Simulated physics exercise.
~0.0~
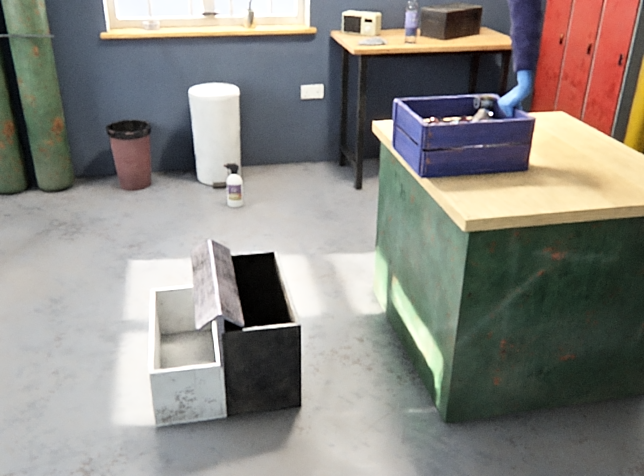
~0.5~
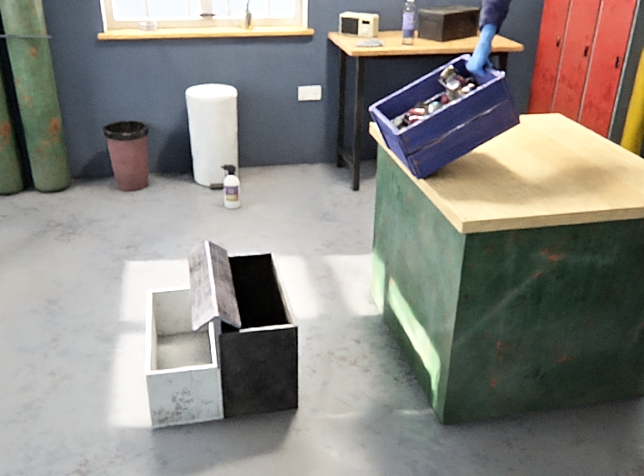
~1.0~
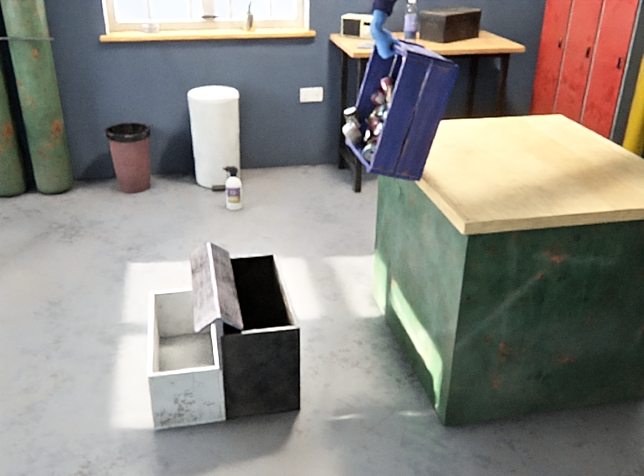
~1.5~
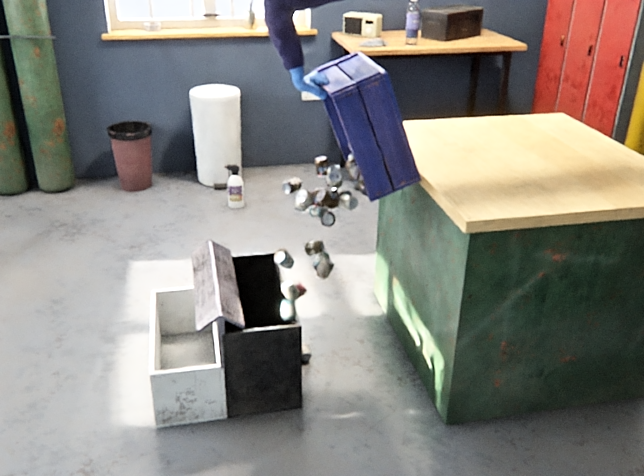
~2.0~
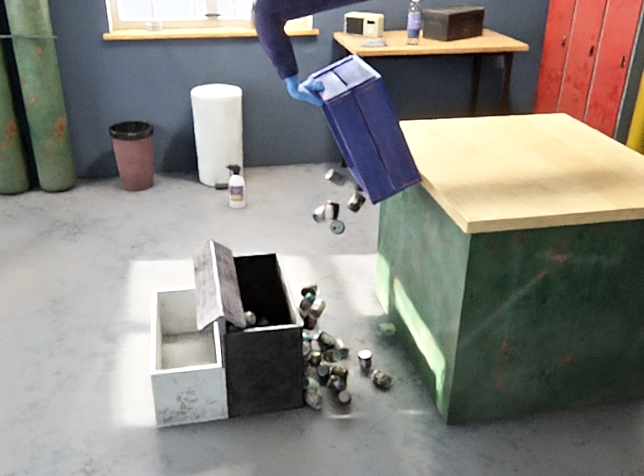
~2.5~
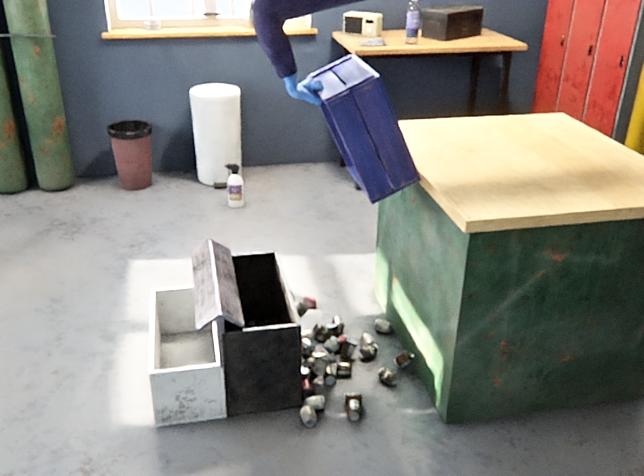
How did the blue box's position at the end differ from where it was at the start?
At the start the blue box sat upright on top of the bench, but by the end it was farther left, held tipped over past the bench's left edge by a gloved hand.
